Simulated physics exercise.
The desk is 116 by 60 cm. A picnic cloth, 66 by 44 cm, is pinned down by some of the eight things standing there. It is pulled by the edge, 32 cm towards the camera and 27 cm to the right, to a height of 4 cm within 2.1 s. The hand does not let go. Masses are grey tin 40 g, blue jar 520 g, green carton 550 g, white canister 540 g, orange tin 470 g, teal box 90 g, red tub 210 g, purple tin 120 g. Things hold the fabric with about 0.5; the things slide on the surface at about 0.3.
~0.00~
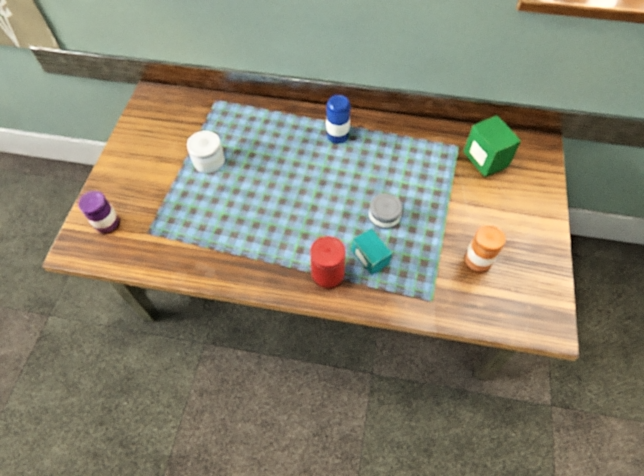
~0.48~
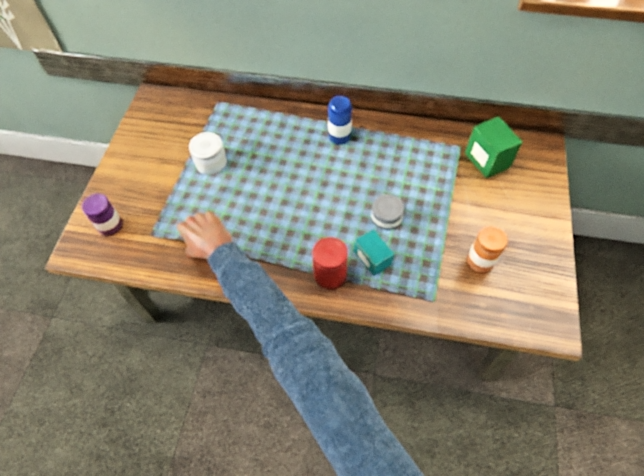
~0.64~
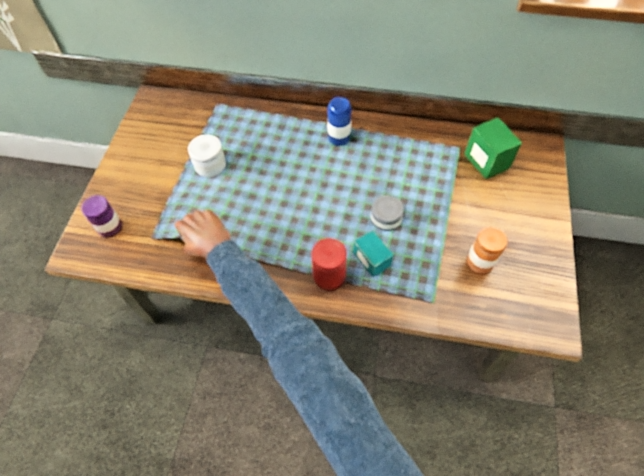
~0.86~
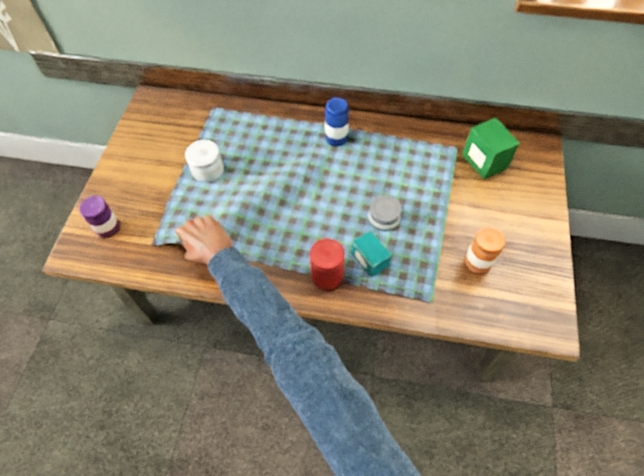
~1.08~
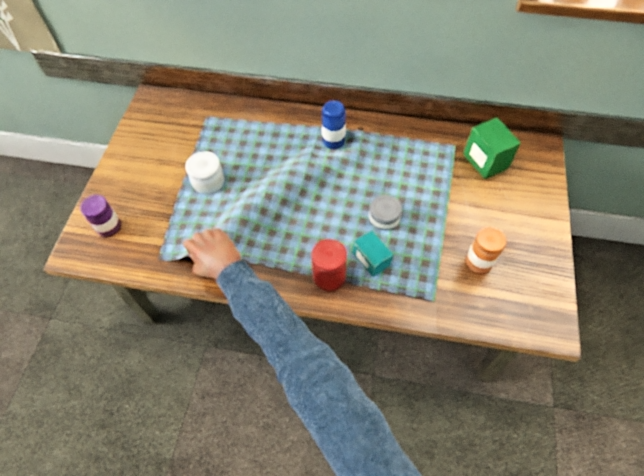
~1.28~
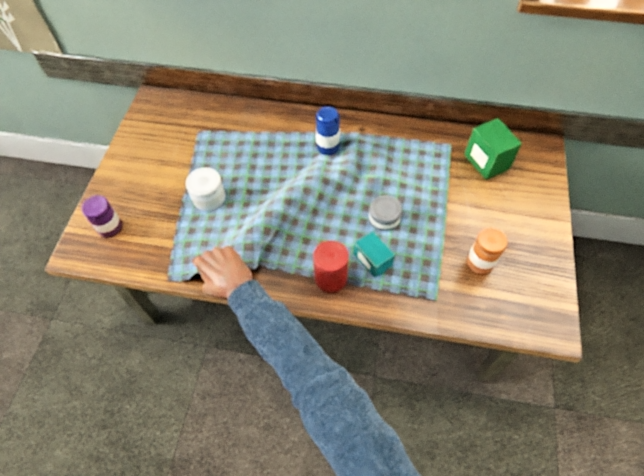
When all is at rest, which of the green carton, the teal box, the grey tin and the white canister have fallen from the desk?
In order: The green carton keeps to the top; the teal box remains up there; the grey tin remains up there; the white canister drops off.
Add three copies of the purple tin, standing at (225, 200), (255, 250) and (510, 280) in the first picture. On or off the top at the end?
In turn: Drops off, goes over, stays on.
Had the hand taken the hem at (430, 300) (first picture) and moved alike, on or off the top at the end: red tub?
In that case: Red tub goes over.
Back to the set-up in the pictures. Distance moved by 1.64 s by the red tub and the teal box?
Red tub 2 cm, teal box 0 cm.
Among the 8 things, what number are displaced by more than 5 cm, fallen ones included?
I count 5.
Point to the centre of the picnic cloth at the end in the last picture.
Around (300, 262).
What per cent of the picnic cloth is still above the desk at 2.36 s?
About 80 per cent.
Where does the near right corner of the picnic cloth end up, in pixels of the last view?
Near (438, 266).
At 1.6 s, 95 % of the picnic cloth is still over the top; white canister 21 cm off its start, grey tin 1 cm off its start, blue jar 13 cm off its start.
At 2.0 s, 90 % of the picnic cloth is still over the top; white canister 31 cm off its start, grey tin 3 cm off its start, blue jar 22 cm off its start.
At 2.4 s, 80 % of the picnic cloth is still over the top; white canister 42 cm off its start at (227, 315), grey tin 8 cm off its start at (362, 226), teal box 3 cm off its start at (367, 257).
At 2.7 s, 70 % of the picnic cloth is still over the top; white canister over the edge, grey tin 9 cm off its start, teal box 4 cm off its start.
At 4.3 s, 70 % of the picnic cloth is still over the top; white canister over the edge, grey tin 11 cm off its start at (353, 237), teal box 6 cm off its start at (365, 270), green carton 0 cm off its start at (497, 135).
